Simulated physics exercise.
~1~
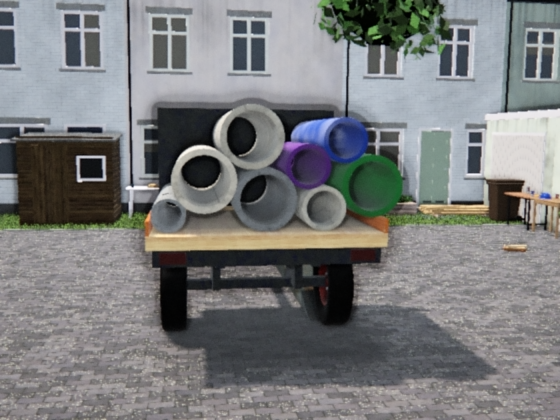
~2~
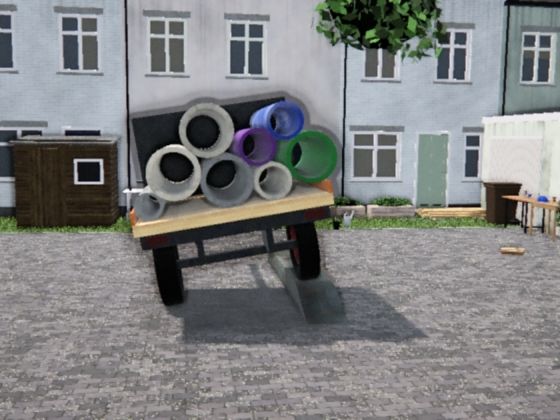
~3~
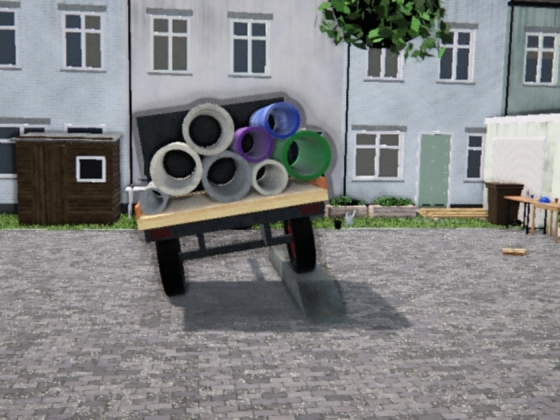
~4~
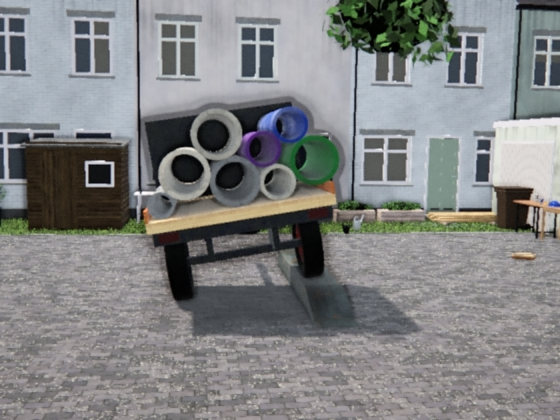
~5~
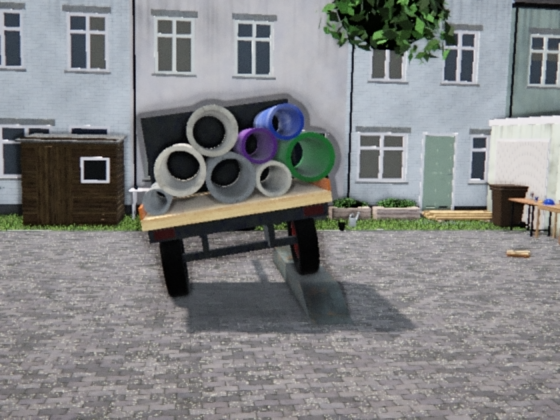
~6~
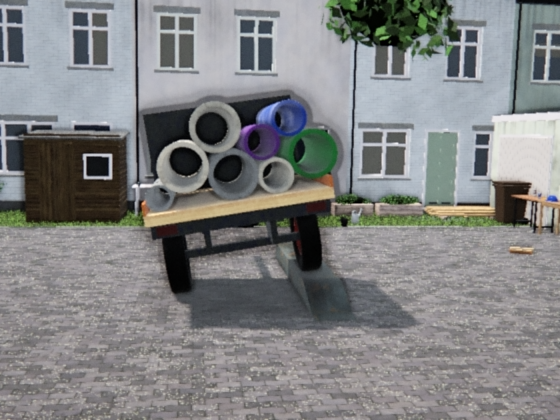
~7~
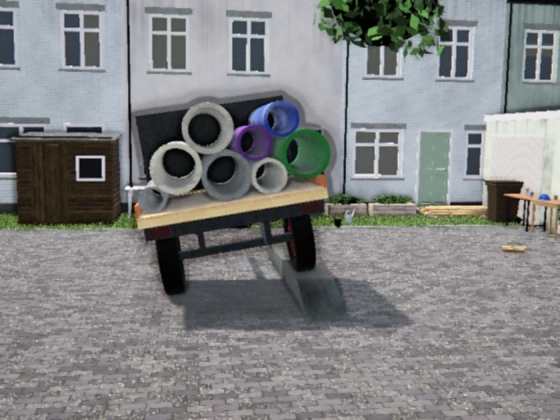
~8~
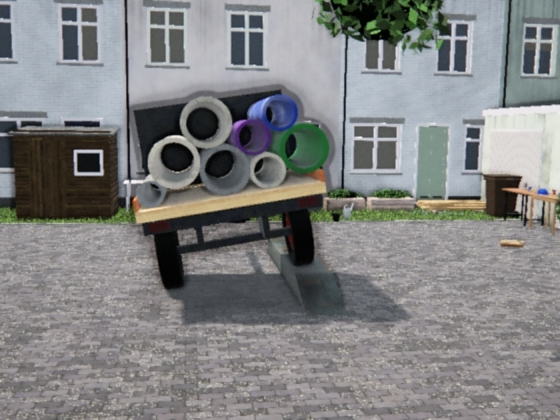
A trailer stacked with pipes tilts as one wheel climbs a ramp, keeping its load.
